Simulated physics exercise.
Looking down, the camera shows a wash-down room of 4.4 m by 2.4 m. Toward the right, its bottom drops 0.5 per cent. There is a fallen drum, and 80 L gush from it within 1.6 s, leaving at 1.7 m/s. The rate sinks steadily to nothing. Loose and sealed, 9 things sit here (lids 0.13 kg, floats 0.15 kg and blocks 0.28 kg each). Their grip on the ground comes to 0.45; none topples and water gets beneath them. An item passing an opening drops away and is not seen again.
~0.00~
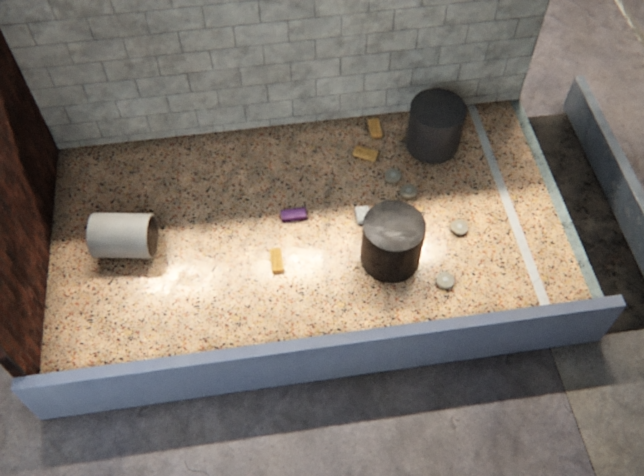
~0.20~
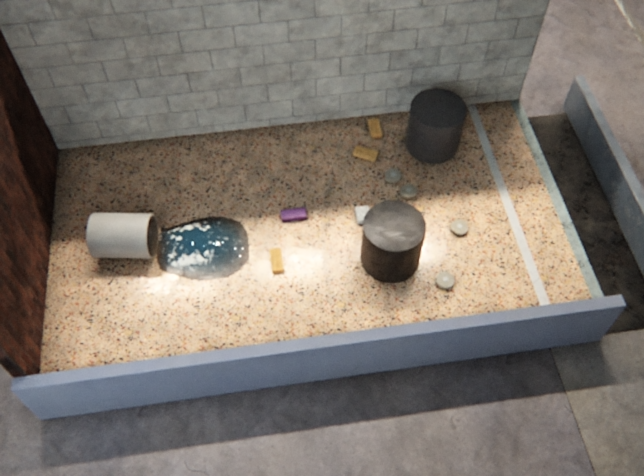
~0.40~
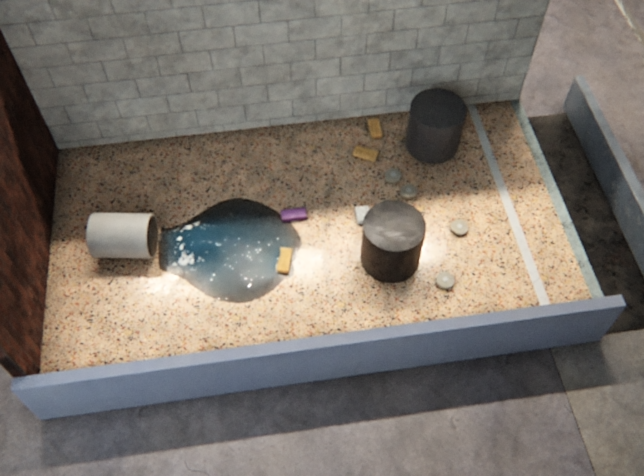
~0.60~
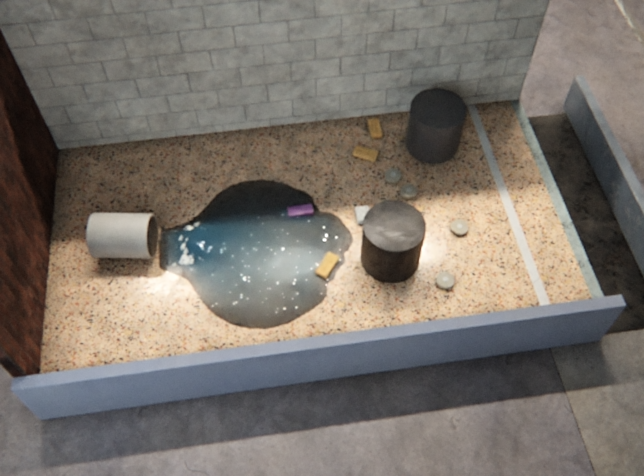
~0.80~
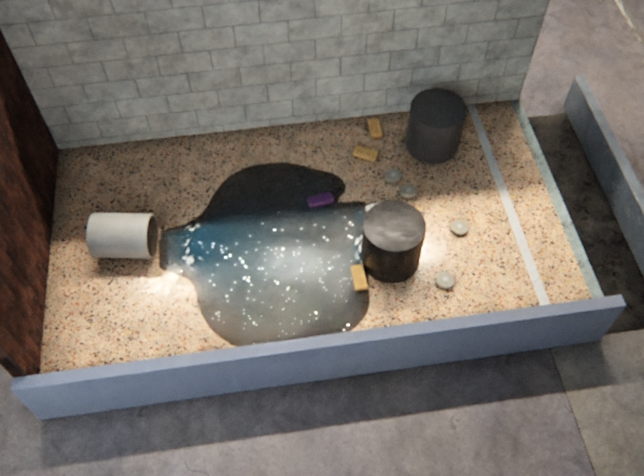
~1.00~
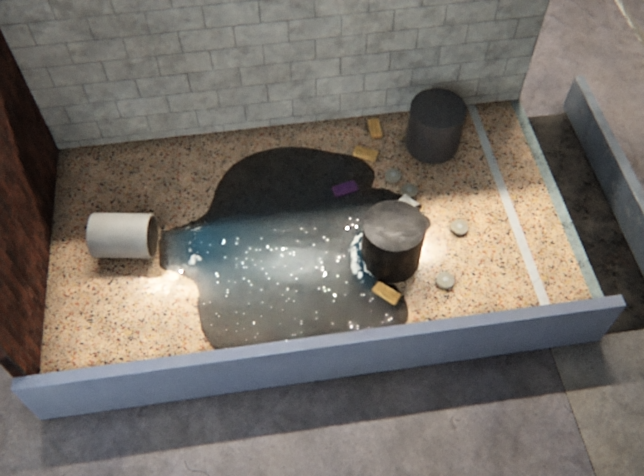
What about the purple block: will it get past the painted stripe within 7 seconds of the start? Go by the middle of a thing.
Lab note - purple block: Not over in time.
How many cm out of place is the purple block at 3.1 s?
It has shifted about 120 cm.
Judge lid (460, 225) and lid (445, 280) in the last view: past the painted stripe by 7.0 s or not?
Result, as listed: Done / not done.
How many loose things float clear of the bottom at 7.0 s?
At that moment it comes to 0.
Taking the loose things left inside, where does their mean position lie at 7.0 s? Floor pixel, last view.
Mean floor pixel: About (413, 150).
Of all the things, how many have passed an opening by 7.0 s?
I count 5 by that time.
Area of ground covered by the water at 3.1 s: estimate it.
Around 4.5 m2 of it.
After 1.4 s the purple block is near (392, 165), 1.0 m from its start, afloat; 0 of 9 are over the mark; 2 afloat.
After 3.1 s the purple block is near (404, 152), 1.2 m from its start, afloat; 4 of 9 are over the mark; 5 afloat.
After 4.9 s the purple block is near (382, 155), 1.0 m from its start, aground; 5 of 9 are over the mark; 2 afloat.
After 7.0 s the purple block is near (382, 155), 1.0 m from its start, aground; 5 of 9 are over the mark; 0 afloat.
